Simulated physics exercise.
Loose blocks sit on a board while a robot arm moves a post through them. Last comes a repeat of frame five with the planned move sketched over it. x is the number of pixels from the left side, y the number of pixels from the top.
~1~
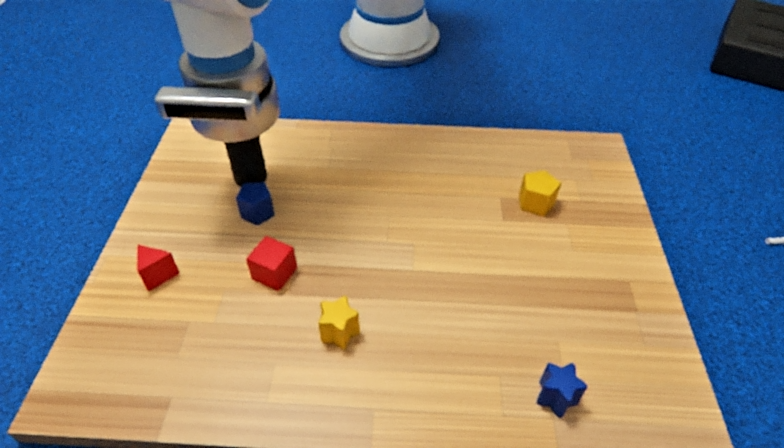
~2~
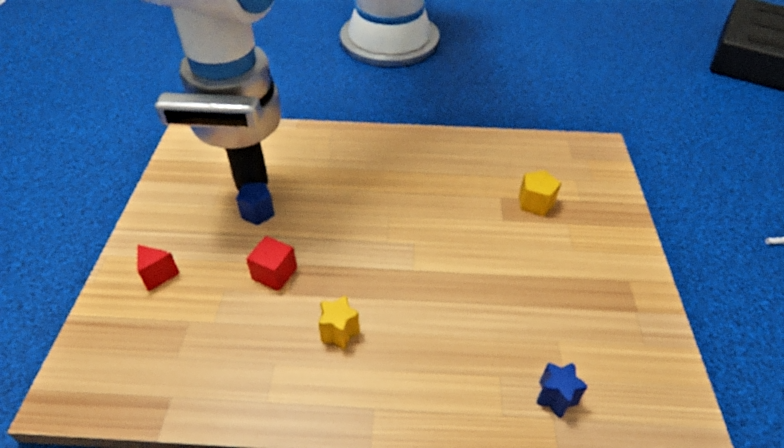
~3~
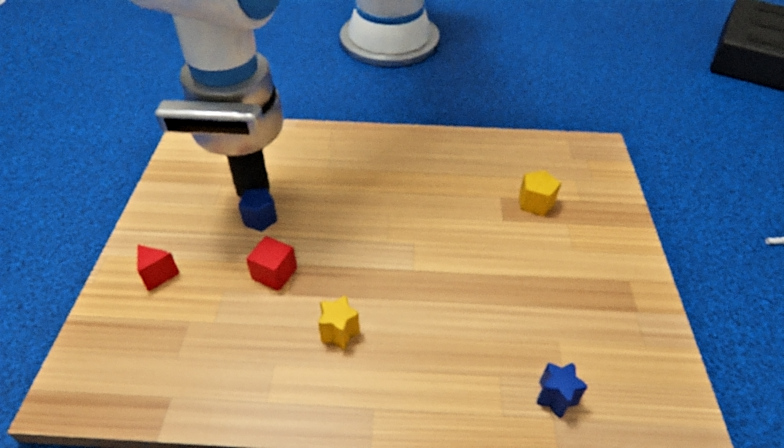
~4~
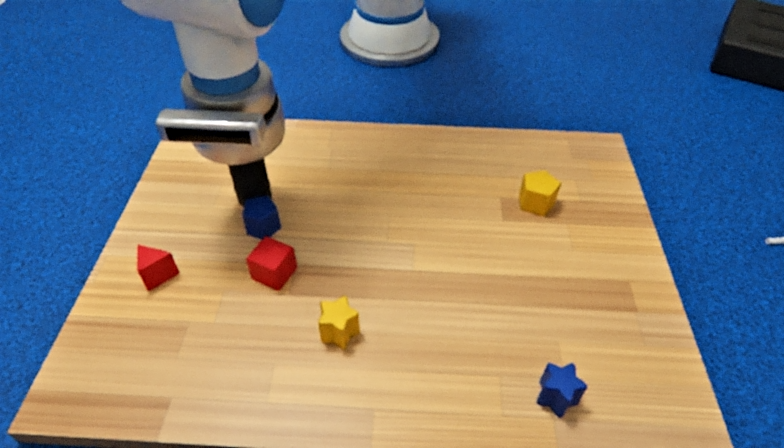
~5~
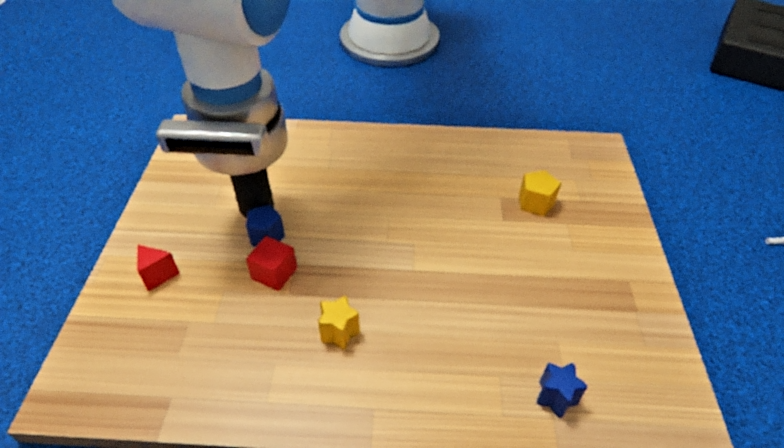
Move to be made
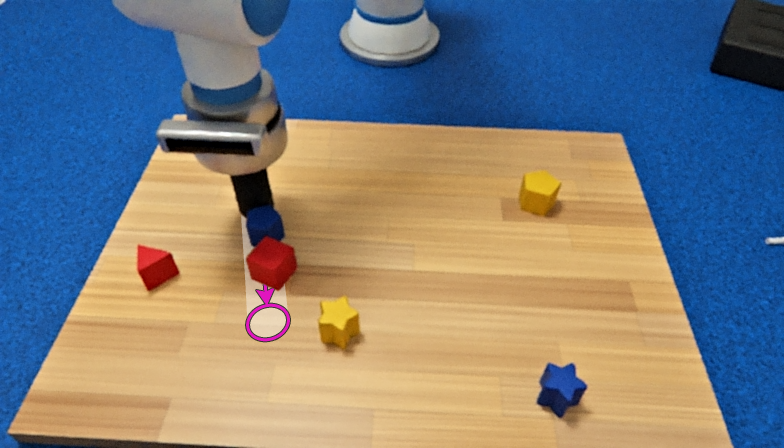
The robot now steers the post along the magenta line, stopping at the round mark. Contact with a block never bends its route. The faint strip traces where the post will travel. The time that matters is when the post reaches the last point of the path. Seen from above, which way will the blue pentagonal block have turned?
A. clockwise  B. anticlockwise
Option B.
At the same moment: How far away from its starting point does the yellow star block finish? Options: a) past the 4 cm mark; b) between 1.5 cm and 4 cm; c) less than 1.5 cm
The answer is c.
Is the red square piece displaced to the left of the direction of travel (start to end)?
Yes
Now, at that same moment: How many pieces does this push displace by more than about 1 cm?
It displaces two.
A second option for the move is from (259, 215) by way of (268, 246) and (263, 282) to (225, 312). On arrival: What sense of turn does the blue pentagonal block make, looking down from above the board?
Watching from overhead, you'd notice the blue pentagonal block rotating counter-clockwise.
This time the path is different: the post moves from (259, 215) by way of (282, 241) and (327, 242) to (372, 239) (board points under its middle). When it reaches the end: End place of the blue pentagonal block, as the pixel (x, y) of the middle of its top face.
Most likely (291, 250).
The line goes from (259, 215) directly to (268, 322).
What follows on the original path. One third of the way, post (260, 241); blue pentagonal block (279, 248), turned 40° anticlockwise; red square piece (278, 276), turned 40° clockwise.
Two thirds of the way, post (263, 276); blue pentagonal block (297, 265), turned 70° anticlockwise; red square piece (287, 294), turned 80° clockwise.
At the end, post (266, 315); blue pentagonal block (298, 266), turned 75° anticlockwise; red square piece (301, 311), turned 65° clockwise; yellow star block unmoved.
